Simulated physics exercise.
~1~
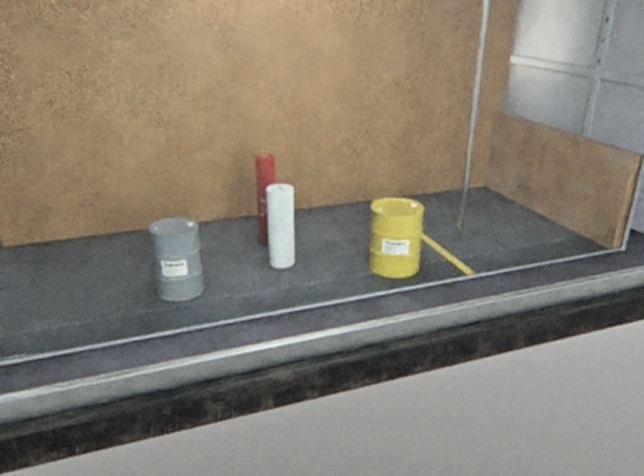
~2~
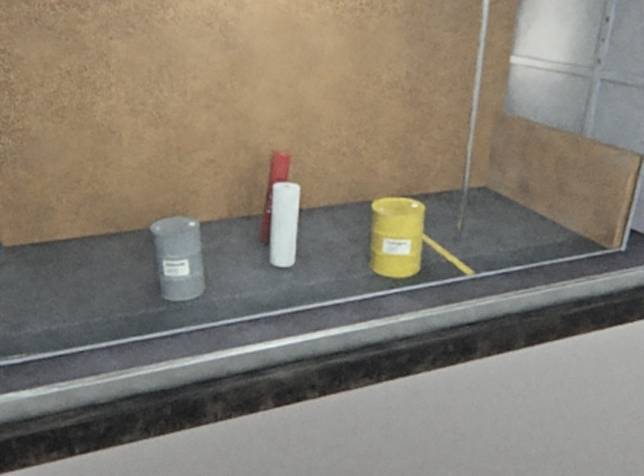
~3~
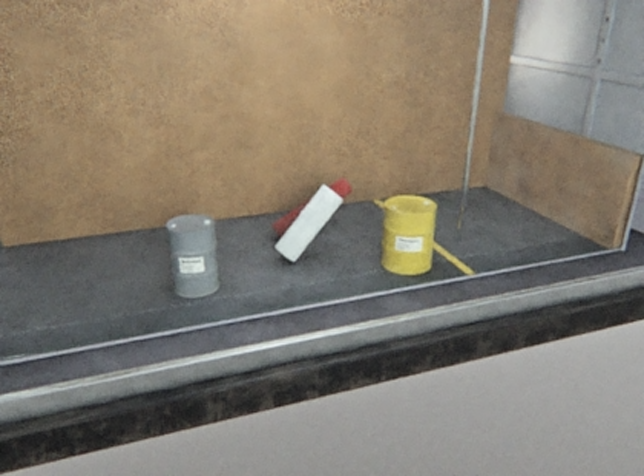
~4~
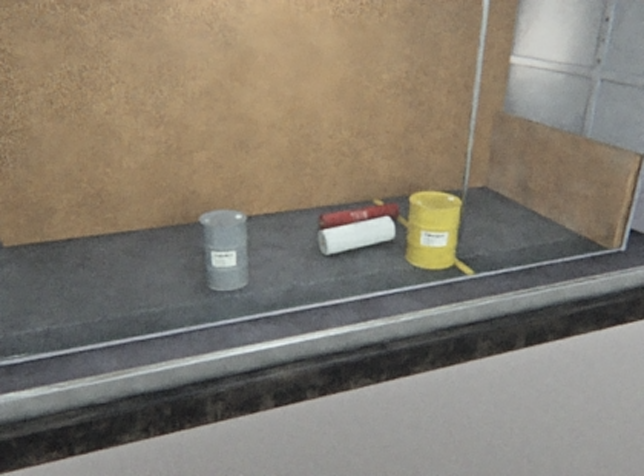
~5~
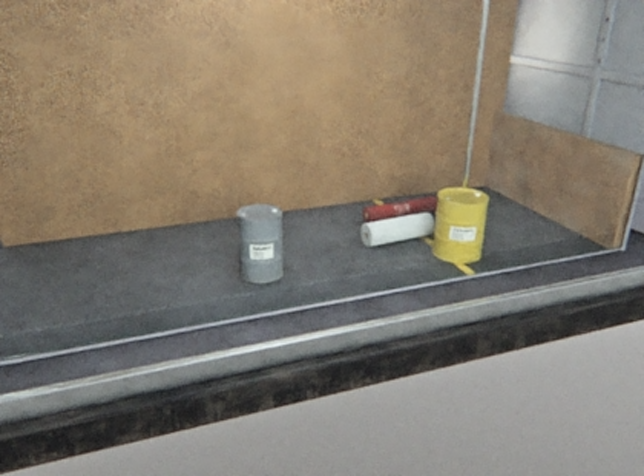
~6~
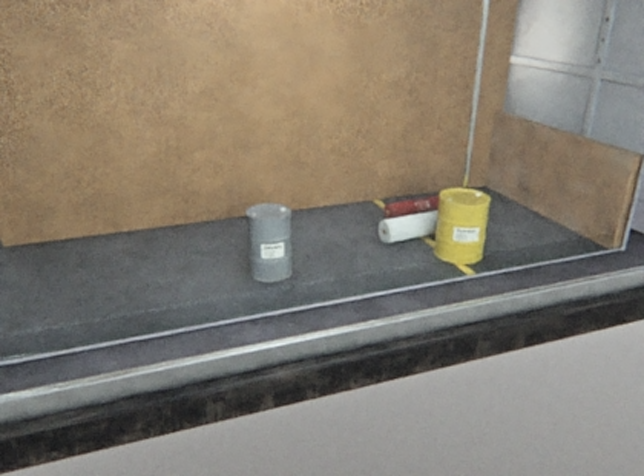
Metro car bay with red and white rolls toppling and two drums sliding right, yellow crossing the line, grey stopping short.
